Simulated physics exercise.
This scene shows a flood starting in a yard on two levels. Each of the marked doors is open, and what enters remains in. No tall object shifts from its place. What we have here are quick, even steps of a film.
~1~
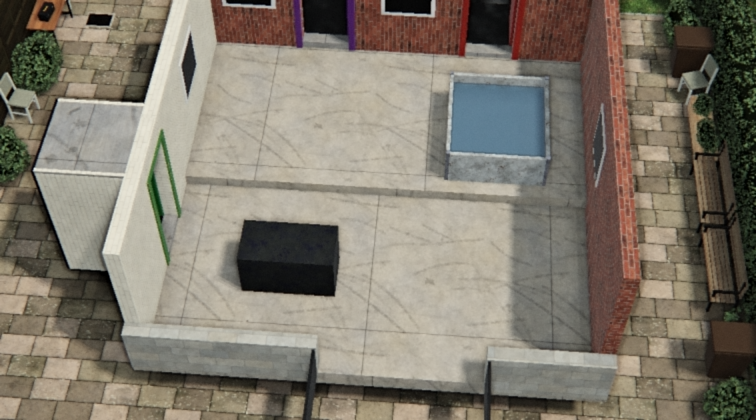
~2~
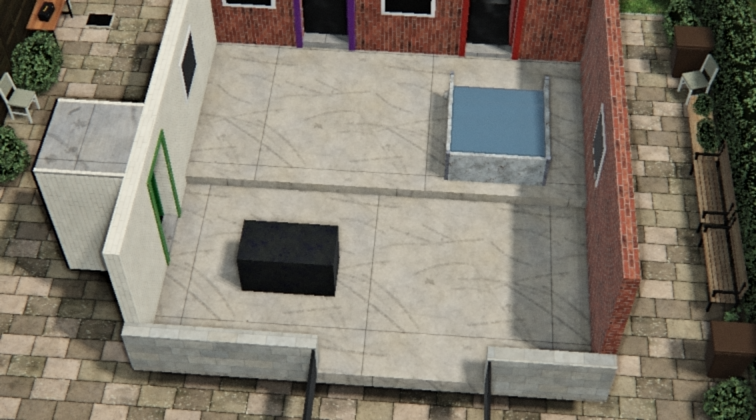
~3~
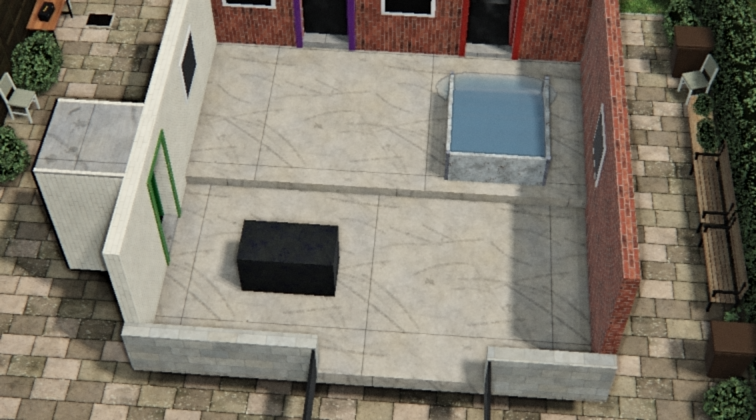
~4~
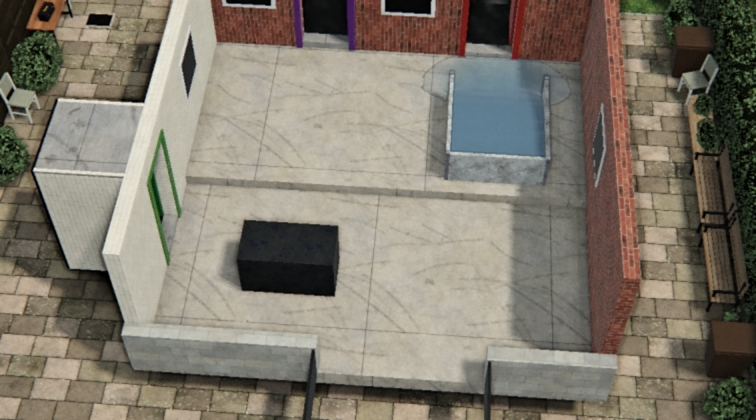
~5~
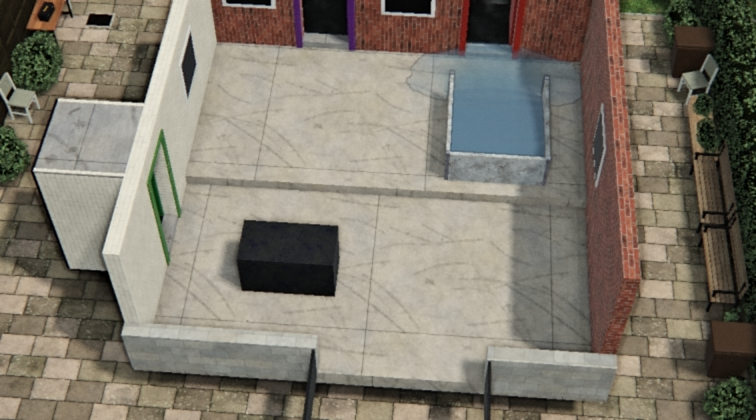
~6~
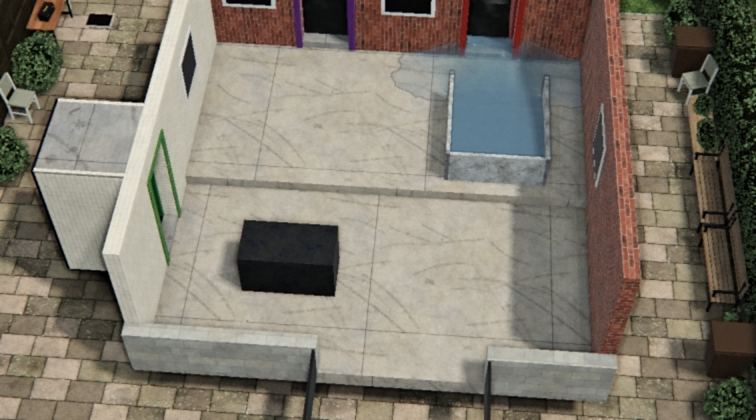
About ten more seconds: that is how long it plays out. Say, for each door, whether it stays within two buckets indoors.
Green door: Two buckets at most. Purple door: Two buckets at most. Red door: Over two buckets.
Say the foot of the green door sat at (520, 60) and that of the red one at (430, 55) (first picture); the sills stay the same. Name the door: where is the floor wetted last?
Answer: The purple one.
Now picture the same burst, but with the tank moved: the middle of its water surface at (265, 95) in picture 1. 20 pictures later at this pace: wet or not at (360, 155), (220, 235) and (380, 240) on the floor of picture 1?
Bone-dry, soaked, bone-dry.
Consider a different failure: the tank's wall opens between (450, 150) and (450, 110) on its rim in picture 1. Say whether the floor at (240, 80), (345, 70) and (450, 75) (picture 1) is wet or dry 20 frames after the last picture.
Soaked, soaked, untouched.
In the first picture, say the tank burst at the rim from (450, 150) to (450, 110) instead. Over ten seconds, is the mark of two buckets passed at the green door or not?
The green one ends up above.
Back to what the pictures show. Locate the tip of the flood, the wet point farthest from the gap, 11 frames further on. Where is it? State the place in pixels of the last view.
Approximate pixel: (253, 49).
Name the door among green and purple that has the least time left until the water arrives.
That's the purple door.
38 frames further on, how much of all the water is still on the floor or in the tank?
I'd put it near 78 %.
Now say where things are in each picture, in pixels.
In the first frame, still water in the tank at (498, 118).
In the second frame, the front is at (446, 98), out from the gap on the tank's far side.
In the third frame, water pours out on the tank's far side and has run to (444, 84).
In the fourth frame, water pours out on the tank's far side and has run to (432, 74).
In the fifth frame, the front is at (430, 54), out from the gap on the tank's far side.
In the sixth frame, the front is at (408, 53), out from the gap on the tank's far side.
A moment on, water covers 10 % of the floor; the green door not reached, the purple door not reached, the red door far over two buckets in.
Next, water covers 20 % of the floor; the green door not reached, the purple door wet at the sill, nothing in, the red door far over two buckets in.
Then, water covers 40 % of the floor; the green door not reached, the purple door wet at the sill, nothing in, the red door far over two buckets in.
Later, water covers 60 % of the floor; the green door wet at the sill, nothing in, the purple door wet at the sill, nothing in, the red door far over two buckets in.
In the end, water covers 80 % of the floor; the green door wet at the sill, nothing in, the purple door wet at the sill, nothing in, the red door far over two buckets in.
